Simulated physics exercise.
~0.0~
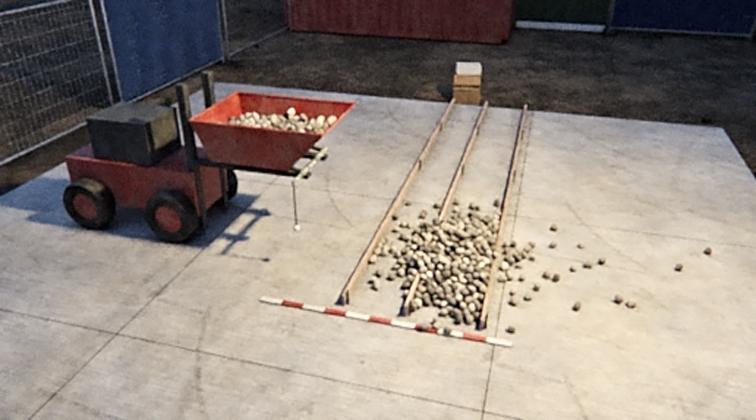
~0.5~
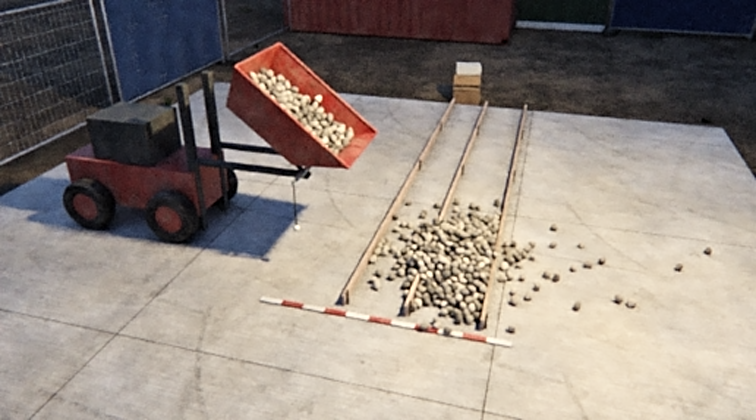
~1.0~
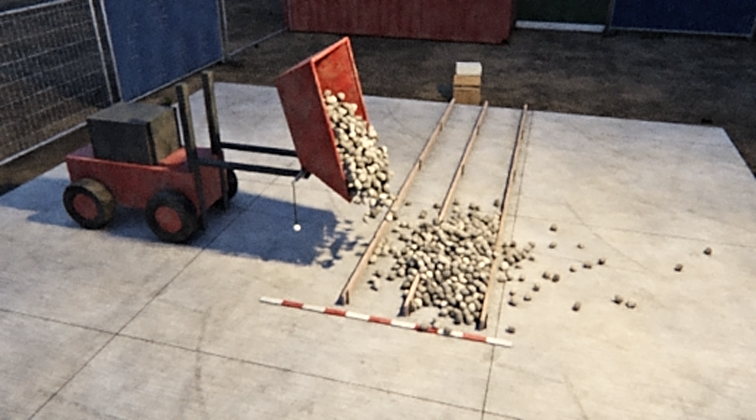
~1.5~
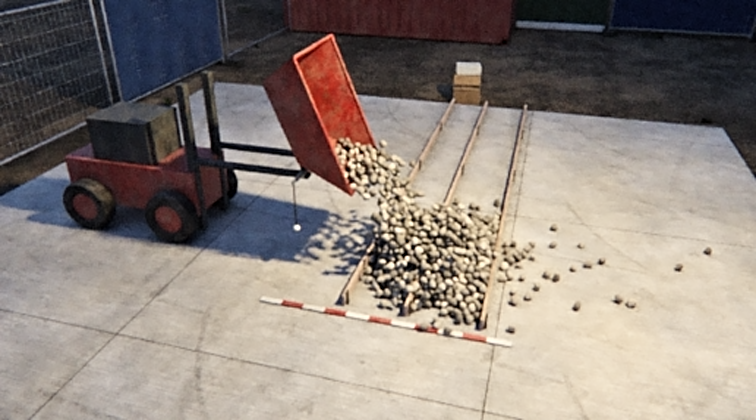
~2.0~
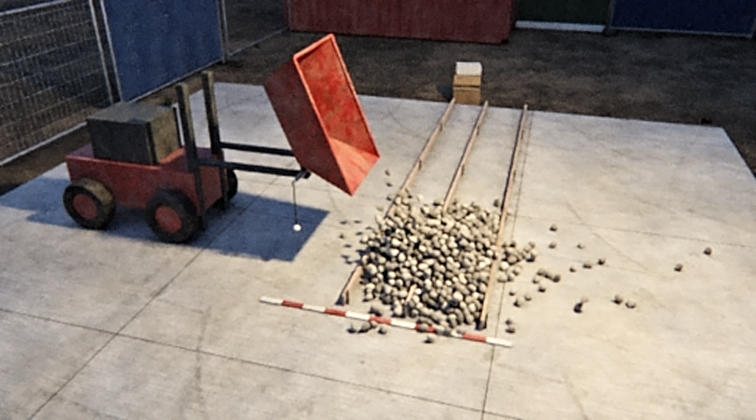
A red skip on a small truck tips its stones onto the pile between planks.
